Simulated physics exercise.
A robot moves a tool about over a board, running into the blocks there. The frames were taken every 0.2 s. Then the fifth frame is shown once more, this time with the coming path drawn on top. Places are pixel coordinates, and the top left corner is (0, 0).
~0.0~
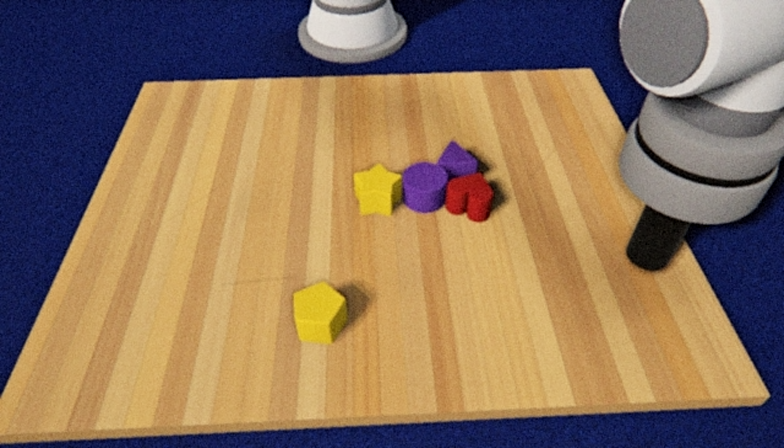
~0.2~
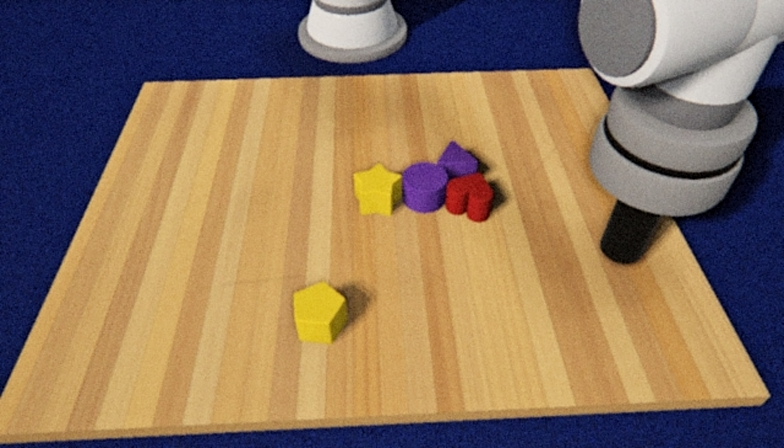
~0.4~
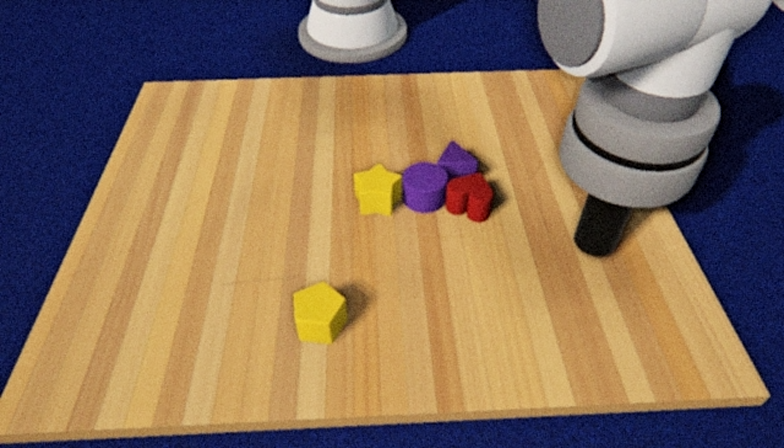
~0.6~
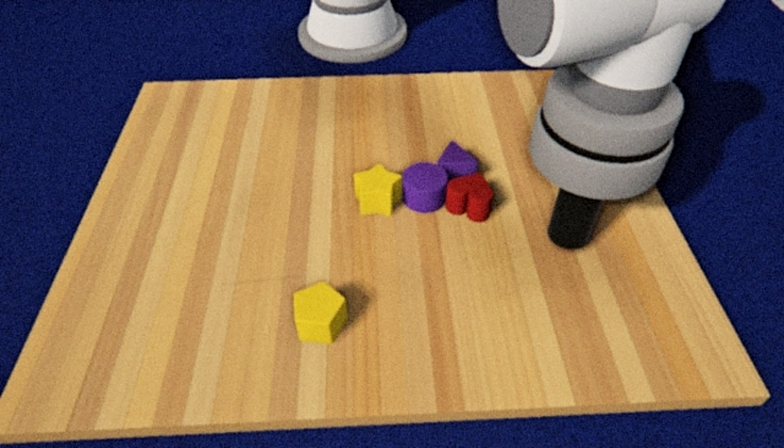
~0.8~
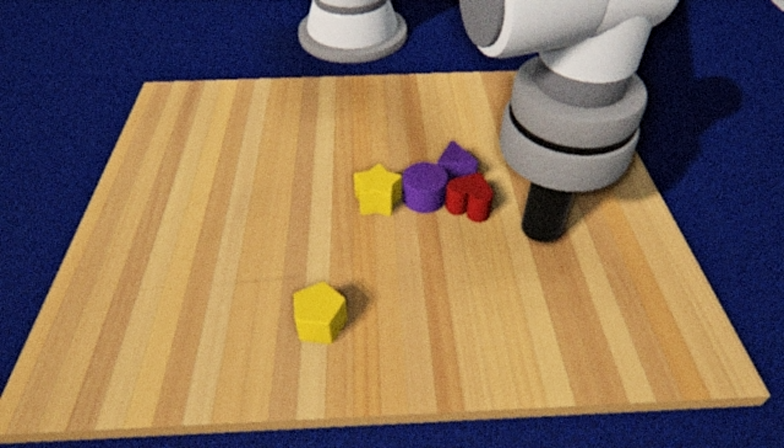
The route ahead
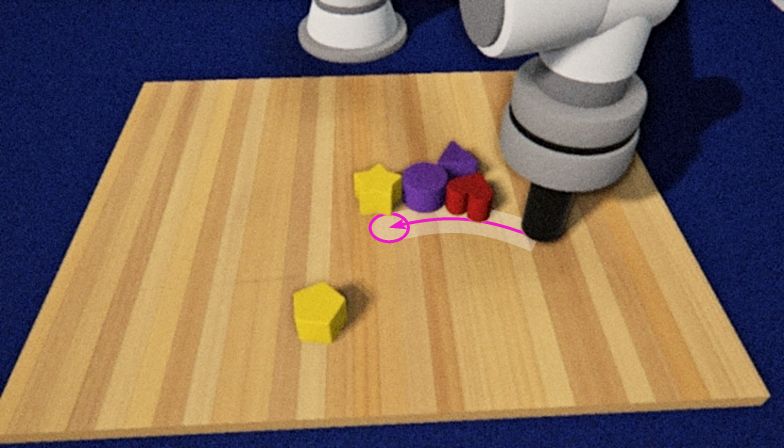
To begin with, a robot arm holds a black tool over the right side of a wooden board, away from a cluster of yellow, purple and red blocks and a lone yellow block. The arm then moves steadily left, bringing the tool near the red heart, while every block stays still.
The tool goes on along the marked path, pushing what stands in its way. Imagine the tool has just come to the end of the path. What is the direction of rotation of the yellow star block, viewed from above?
Verdict: Counterclockwise.
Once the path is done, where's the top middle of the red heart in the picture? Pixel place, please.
Somewhere near (439, 171).
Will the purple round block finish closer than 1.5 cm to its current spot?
That would be a no.
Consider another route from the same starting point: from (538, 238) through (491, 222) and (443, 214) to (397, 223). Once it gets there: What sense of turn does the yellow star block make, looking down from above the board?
Answer: Anticlockwise.
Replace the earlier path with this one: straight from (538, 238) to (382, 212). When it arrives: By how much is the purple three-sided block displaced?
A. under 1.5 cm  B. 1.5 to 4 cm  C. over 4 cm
Correct choice: A.
Path on the board, from (538, 238) over (488, 223) and (438, 219) to (389, 227).
The first path, step by step. One third of the way, tool at (490, 213); yellow star block at (371, 179), turned 15° anticlockwise; purple round block at (415, 168); red heart at (460, 179), turned 15° clockwise.
Two thirds of the way, tool at (438, 209); yellow star block at (369, 179), turned 20° anticlockwise; purple round block at (405, 158); purple three-sided block at (459, 150), turned 20° clockwise; red heart at (439, 171), turned 85° clockwise.
At the end, tool at (389, 217); yellow star block at (369, 179), turned 20° anticlockwise; purple round block at (405, 158); purple three-sided block at (459, 150), turned 20° clockwise; red heart at (439, 171), turned 85° clockwise.
